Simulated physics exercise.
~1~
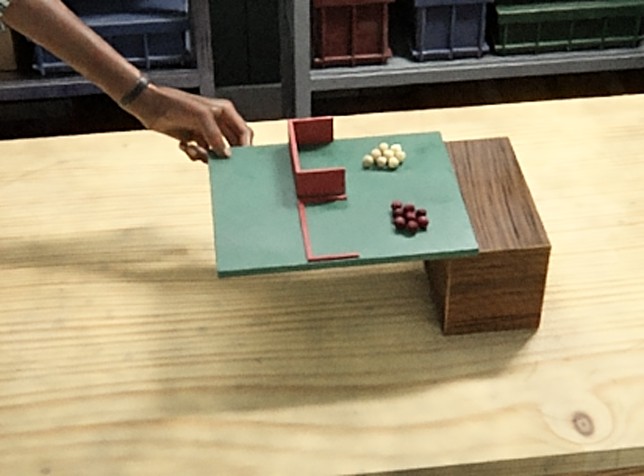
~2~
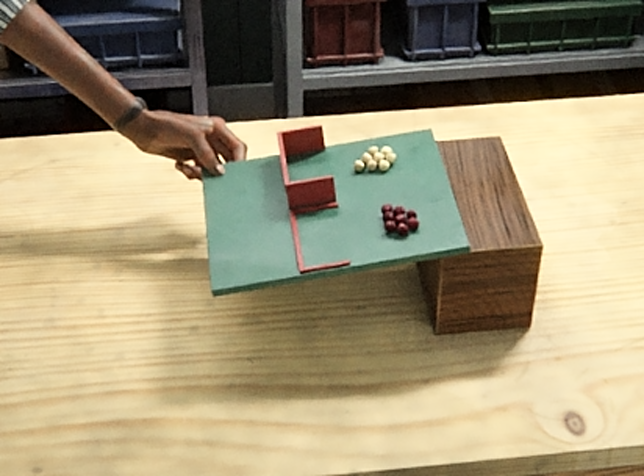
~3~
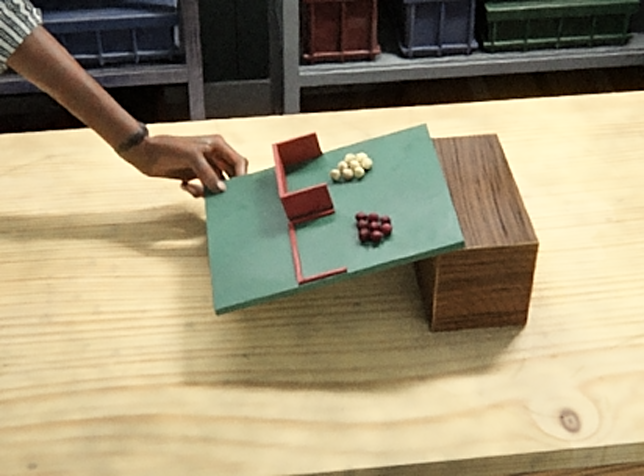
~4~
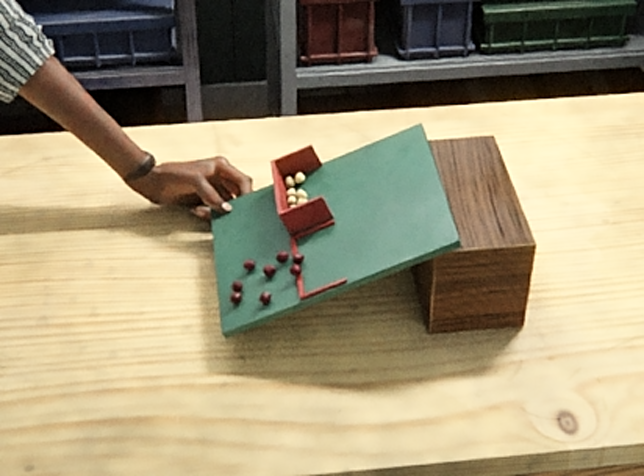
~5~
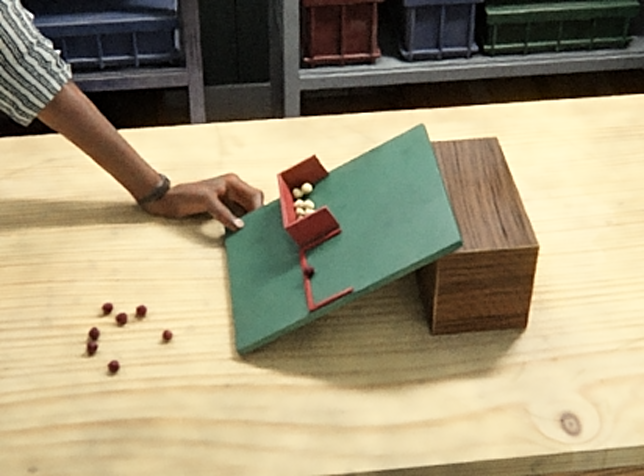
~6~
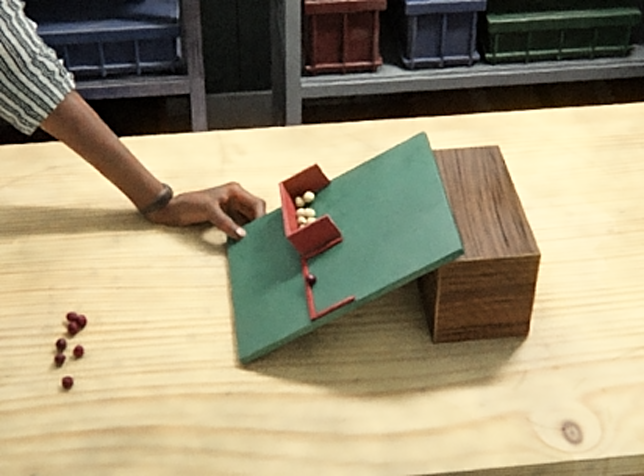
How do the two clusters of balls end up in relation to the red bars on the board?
The cream balls at the back end up held against the tall bar, while most of the dark red balls at the front carry on past the low bar and end up on the table to the left.
